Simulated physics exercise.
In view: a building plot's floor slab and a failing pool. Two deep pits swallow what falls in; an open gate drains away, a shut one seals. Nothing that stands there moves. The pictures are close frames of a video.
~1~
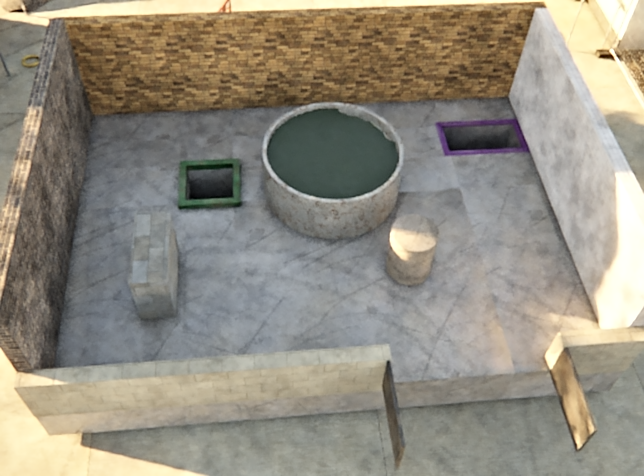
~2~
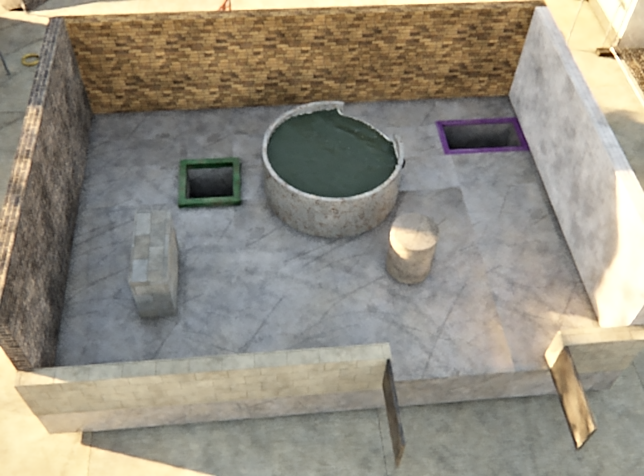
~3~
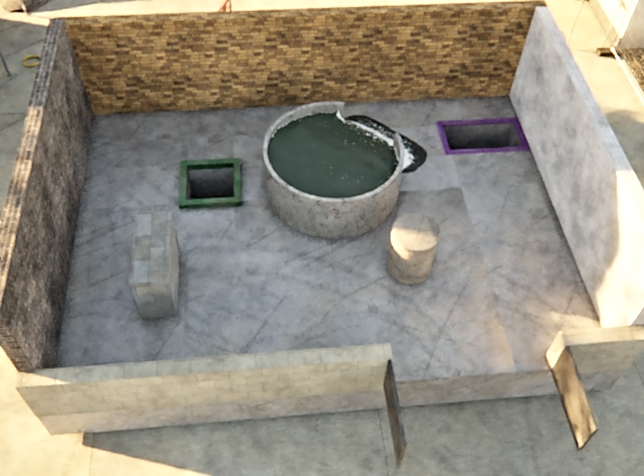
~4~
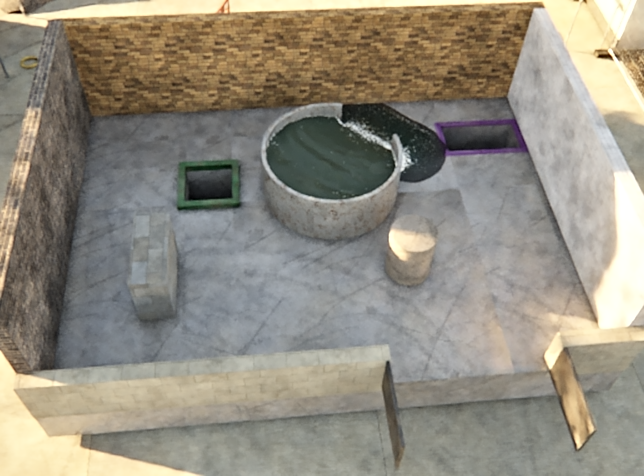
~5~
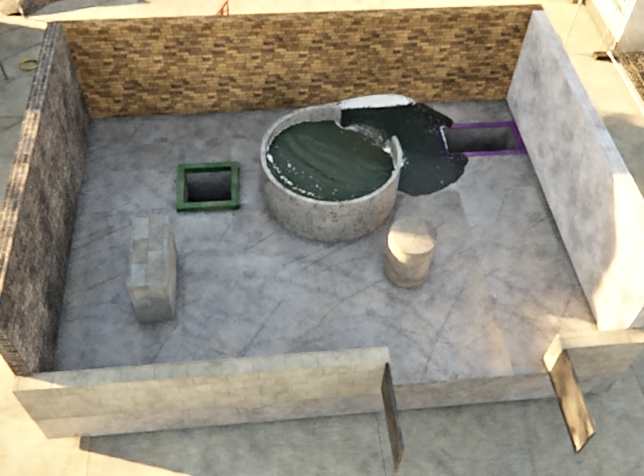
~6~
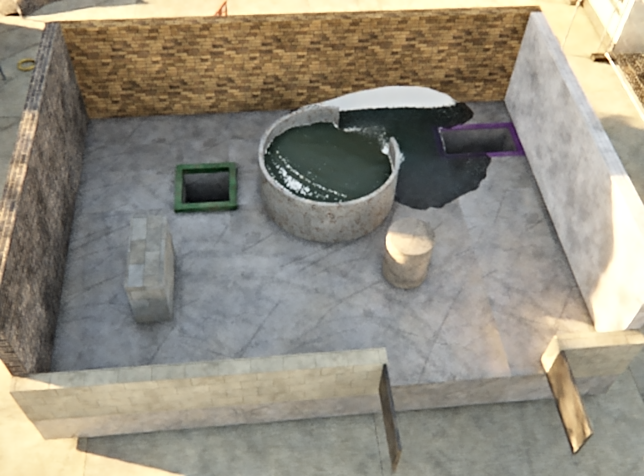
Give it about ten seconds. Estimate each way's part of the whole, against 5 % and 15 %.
One by one: The gate takes under 5 %; the purple pit takes over 15 %; the green pit takes under 5 %.
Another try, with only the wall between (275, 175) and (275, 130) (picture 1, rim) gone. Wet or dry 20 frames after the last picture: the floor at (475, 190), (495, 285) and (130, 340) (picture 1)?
In turn: Dry, clear, wet.
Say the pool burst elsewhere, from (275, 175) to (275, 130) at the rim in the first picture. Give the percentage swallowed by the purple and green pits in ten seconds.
Per cent: Purple 2, green 40.
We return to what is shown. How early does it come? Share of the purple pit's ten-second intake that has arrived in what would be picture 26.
I make it 55 per cent.
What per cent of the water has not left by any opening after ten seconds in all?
About 34 per cent.
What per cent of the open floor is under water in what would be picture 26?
About 40 per cent.
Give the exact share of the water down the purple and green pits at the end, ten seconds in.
About 66 and 0 per cent.
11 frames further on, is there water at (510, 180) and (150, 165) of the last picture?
In turn: Covered, not flooded.
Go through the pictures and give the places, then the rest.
The round pool at (333, 153) is whole and still, in the first picture.
Water pours out on the round pool's far side and has run to a hidden place, in the second picture.
The front is at (422, 153), out from the gap on the round pool's far side, in the third picture.
Water pours out on the round pool's far side and has run to (438, 140), in the fourth picture.
Water pours out on the round pool's far side and has run to (449, 123), in the fifth picture.
The front is at (462, 105), out from the gap on the round pool's far side, in the sixth picture.
A moment on, water covers 15 % of the floor; the gate 0 %, the purple pit 5 %, the green pit 0 %.
Next, water covers 25 % of the floor; the gate 0 %, the purple pit 17 %, the green pit 0 %.
Then, water covers 40 % of the floor; the gate 0 %, the purple pit 35 %, the green pit 0 %.
Later, water covers 45 % of the floor; the gate 0 %, the purple pit 53 %, the green pit 0 %.
In the end, water covers 55 % of the floor; the gate 1 %, the purple pit 65 %, the green pit 0 %.
